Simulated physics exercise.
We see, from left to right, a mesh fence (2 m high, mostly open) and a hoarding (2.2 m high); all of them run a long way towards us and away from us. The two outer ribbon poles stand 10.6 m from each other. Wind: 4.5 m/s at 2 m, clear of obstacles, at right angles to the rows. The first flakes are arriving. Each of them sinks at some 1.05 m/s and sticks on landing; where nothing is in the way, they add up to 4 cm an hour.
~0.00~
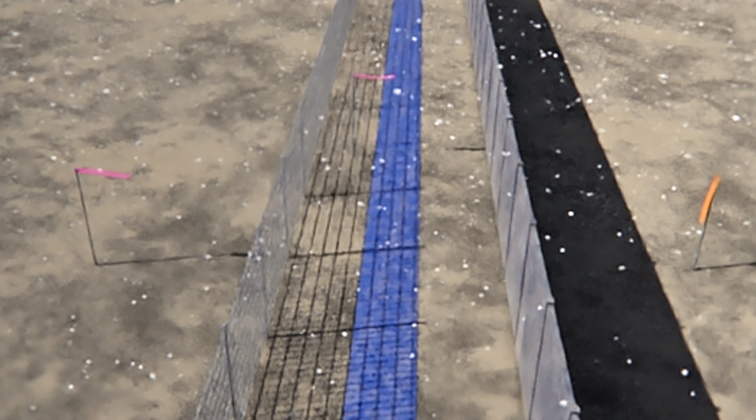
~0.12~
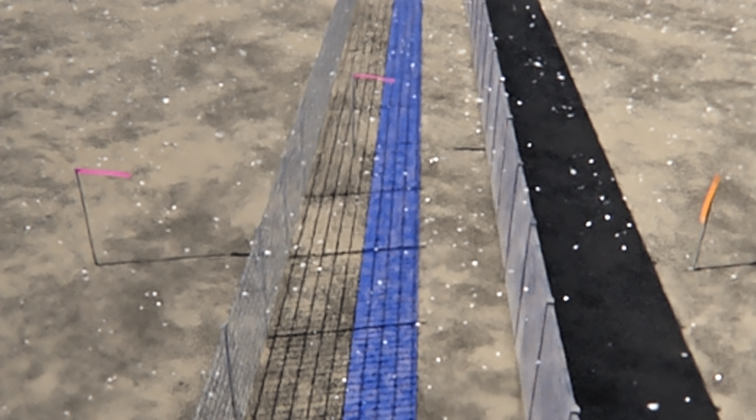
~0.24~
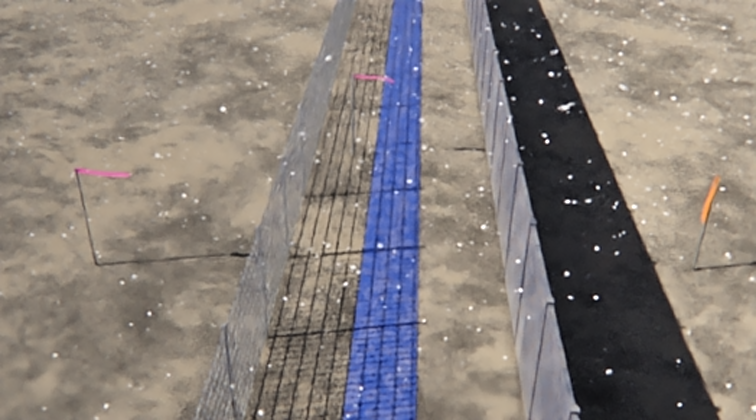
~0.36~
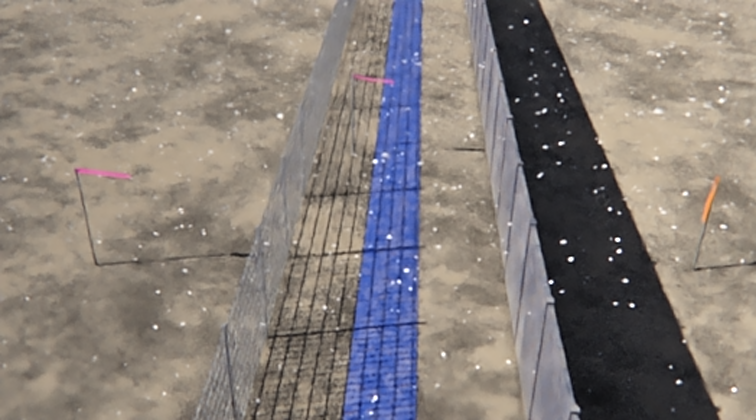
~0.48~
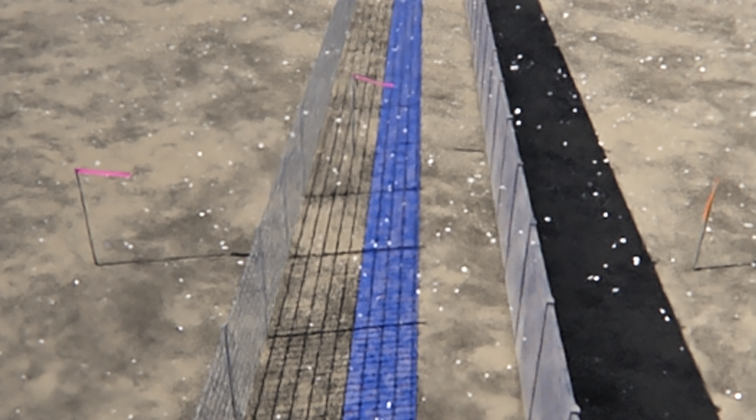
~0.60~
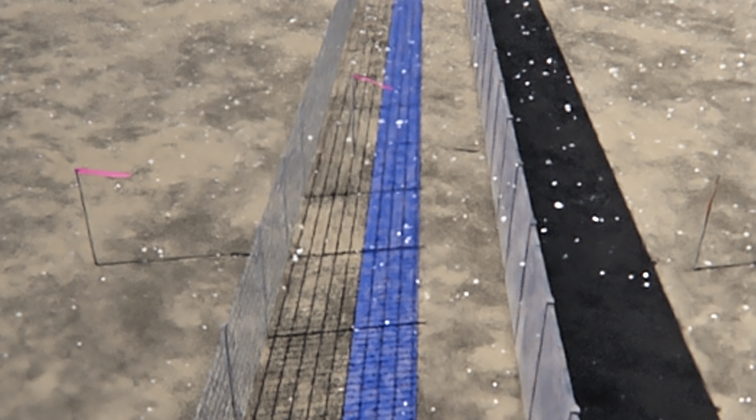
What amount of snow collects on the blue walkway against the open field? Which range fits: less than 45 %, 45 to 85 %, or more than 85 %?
That spot gets more than 85 % of the open amount.
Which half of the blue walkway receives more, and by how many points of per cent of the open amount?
More on the left-hand part: About 15 points.
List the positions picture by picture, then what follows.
The left ribbon ends at (130, 176), leaning 85 degrees to the right, in the first frame.
The right ribbon ends at (702, 222), hanging almost straight and the blue one passes (391, 254), in the second frame.
The inner ribbon ends at (394, 82), leaning 85 degrees to the right, above the rows the flakes slant 85 degrees from upright, towards the right and the top of the mesh fence crosses (297, 116), in the third frame.
The left ribbon ends at (130, 177), leaning 85 degrees to the right and the blue one passes (395, 187), in the fourth frame.
The right ribbon ends at (704, 221), hanging almost straight and above the rows the flakes slant 85 degrees from upright, towards the right, in the fifth frame.
The inner ribbon ends at (393, 89), leaning 75 degrees to the right and the top of the hoarding crosses (508, 113), in the sixth frame.
10 minutes on, 7 mm on the blue walkway, 7 mm in the open.
30 minutes on, 20 mm on the blue walkway, 20 mm in the open.
60 minutes on, 40 mm on the blue walkway, 40 mm in the open, so the blue walkway has 101 % of the open amount; the left half of it has 109 %, the right half 92 %.
